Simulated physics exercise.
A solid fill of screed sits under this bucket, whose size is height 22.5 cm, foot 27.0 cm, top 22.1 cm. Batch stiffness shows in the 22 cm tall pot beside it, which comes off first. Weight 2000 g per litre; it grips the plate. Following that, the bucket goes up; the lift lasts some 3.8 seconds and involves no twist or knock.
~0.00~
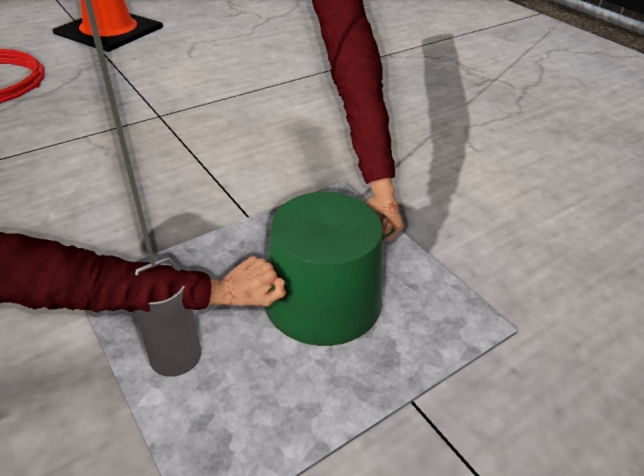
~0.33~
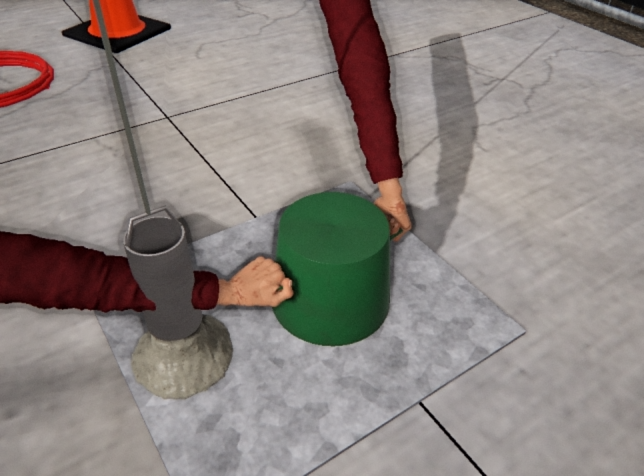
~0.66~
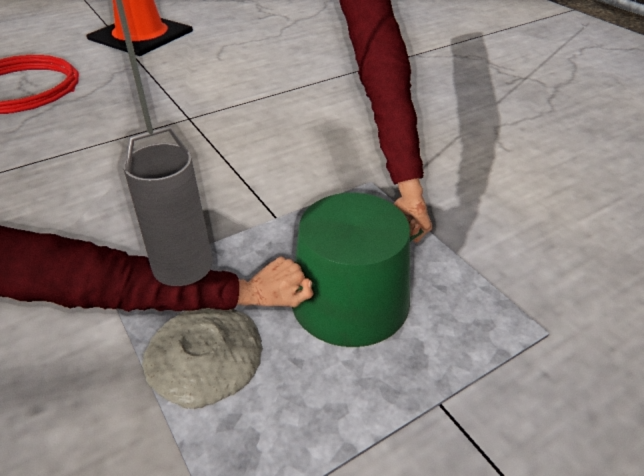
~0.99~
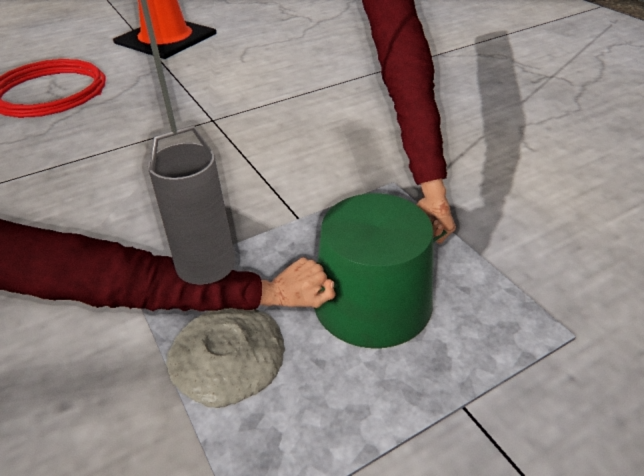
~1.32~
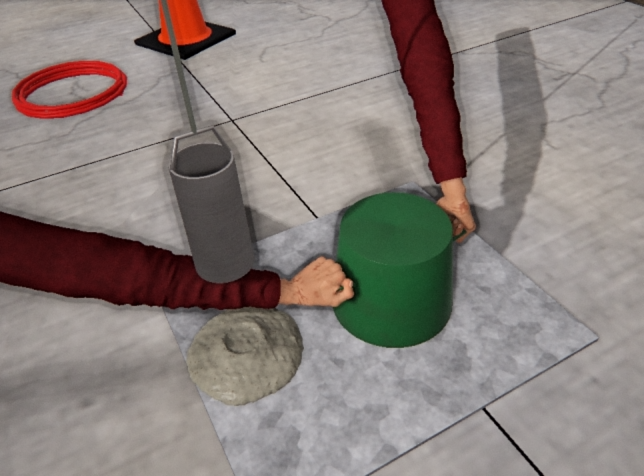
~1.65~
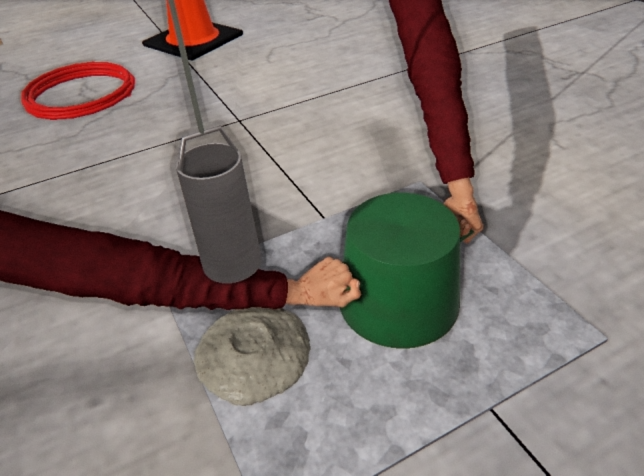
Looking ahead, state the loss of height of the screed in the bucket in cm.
Answer: Close to 13 cm.
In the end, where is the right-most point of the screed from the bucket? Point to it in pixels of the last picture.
Roughly at pixel (517, 324).
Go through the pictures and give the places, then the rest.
The first picture shows middle of the pot's mouth at (158, 284), still down; middle of the bucket's top at (327, 226), not yet moved.
The second picture shows middle of the pot's mouth at (154, 236), raised 12 cm; the pot's heap 9.5 cm high and 21 cm wide, top at (177, 328); middle of the bucket's top at (334, 226), not yet moved.
The third picture shows middle of the pot's mouth at (158, 162), raised 27 cm; the pot's heap 5.2 cm high and 25 cm wide, top at (201, 341); middle of the bucket's top at (354, 227), not yet moved.
The fourth picture shows middle of the pot's mouth at (182, 161), raised 28 cm; the pot's heap 5.2 cm high and 25 cm wide, top at (224, 341); middle of the bucket's top at (377, 228), not yet moved.
The fifth picture shows middle of the pot's mouth at (201, 161), raised 28 cm; the pot's heap 5.2 cm high and 25 cm wide, top at (243, 339); middle of the bucket's top at (396, 227), not yet moved.
The sixth picture shows middle of the pot's mouth at (209, 161), raised 28 cm; the pot's heap 5.2 cm high and 25 cm wide, top at (250, 339); middle of the bucket's top at (403, 227), not yet moved.
After 2.6 s, the bucket is up 5.3 cm; the screed has come down 6.6 cm to 16 cm and is 43 cm wide.
After 3.5 s, the bucket is up 14 cm; the screed has come down 13 cm to 9.4 cm and is 53 cm wide.
After 4.5 s, the bucket is up 23 cm; the screed has come down 13 cm to 9.3 cm and is 53 cm wide.
After 5.6 s, the bucket is clear; the screed has come down 13 cm to 9.3 cm and is 53 cm wide.
After 6.1 s, at rest, the bucket is clear; the screed has come down 13 cm to 9.3 cm and is 53 cm wide.
